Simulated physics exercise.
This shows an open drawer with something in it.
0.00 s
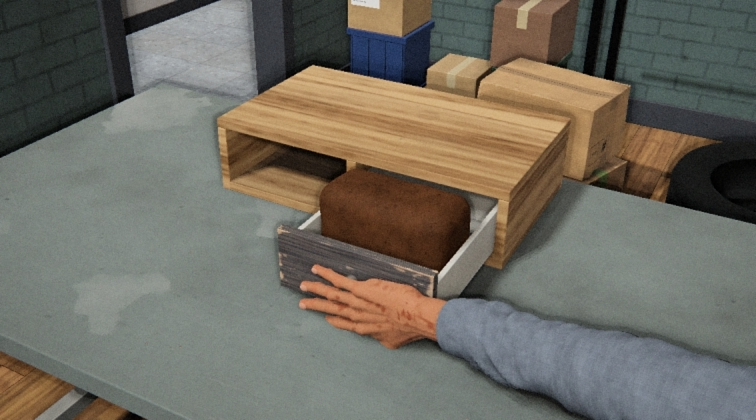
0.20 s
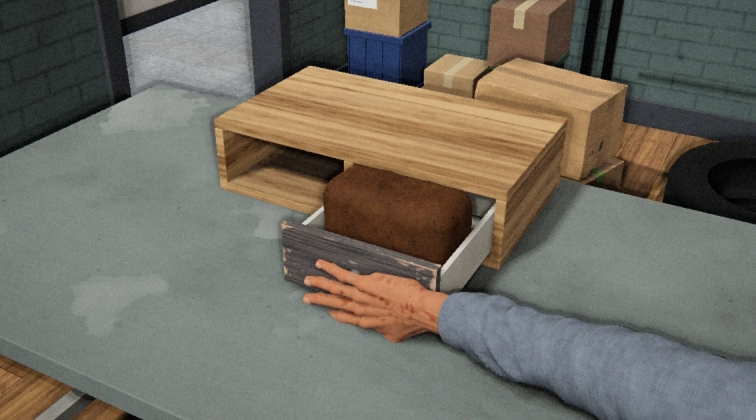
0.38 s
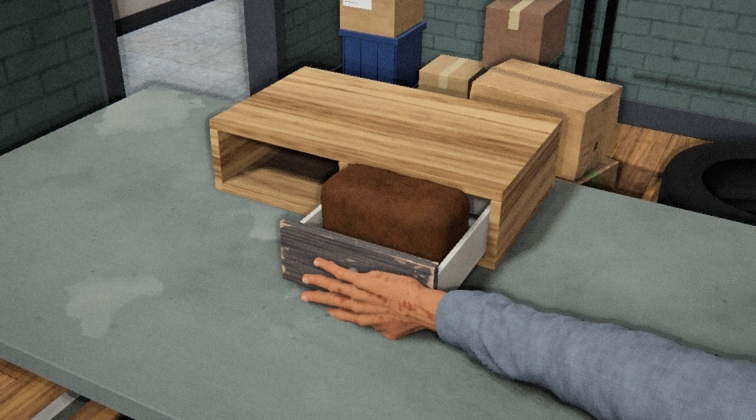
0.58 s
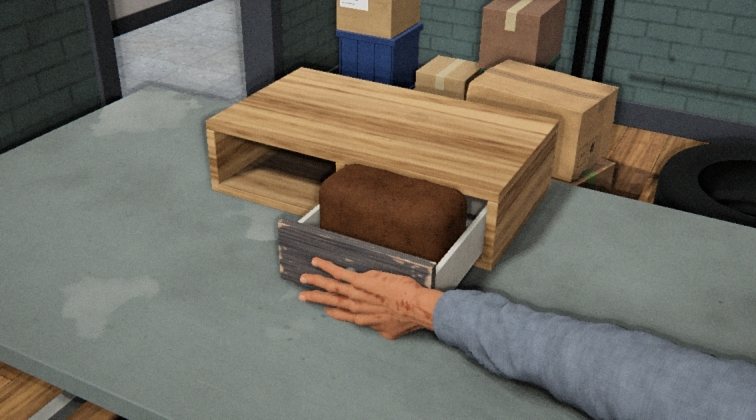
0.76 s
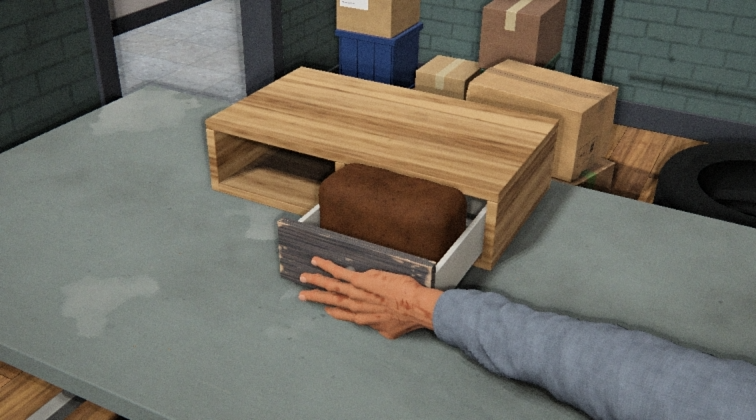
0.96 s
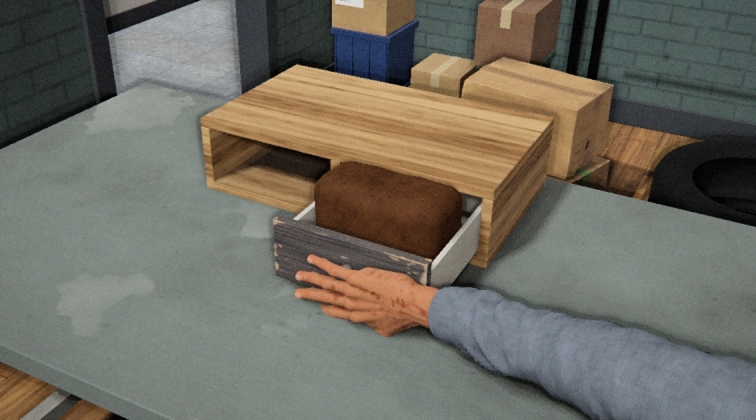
At first, a hand in a blue-grey sleeve rests against the dark front of a wide-open drawer holding a brown loaf, in a wooden chest on a grey table. The whole view then drifts slightly left, while the hand, drawer and loaf barely shift and the drawer remains wide open.
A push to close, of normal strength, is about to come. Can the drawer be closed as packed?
It halts short.
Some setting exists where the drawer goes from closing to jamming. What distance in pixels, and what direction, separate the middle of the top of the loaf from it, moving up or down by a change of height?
Shift: Approx. 20 px, direction down.
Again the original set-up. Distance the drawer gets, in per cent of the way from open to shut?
The drawer gets around 35 per cent of the way.
Around 1.28 s, drawer starting in.
Finally (2.4 s), the drawer stays ajar.
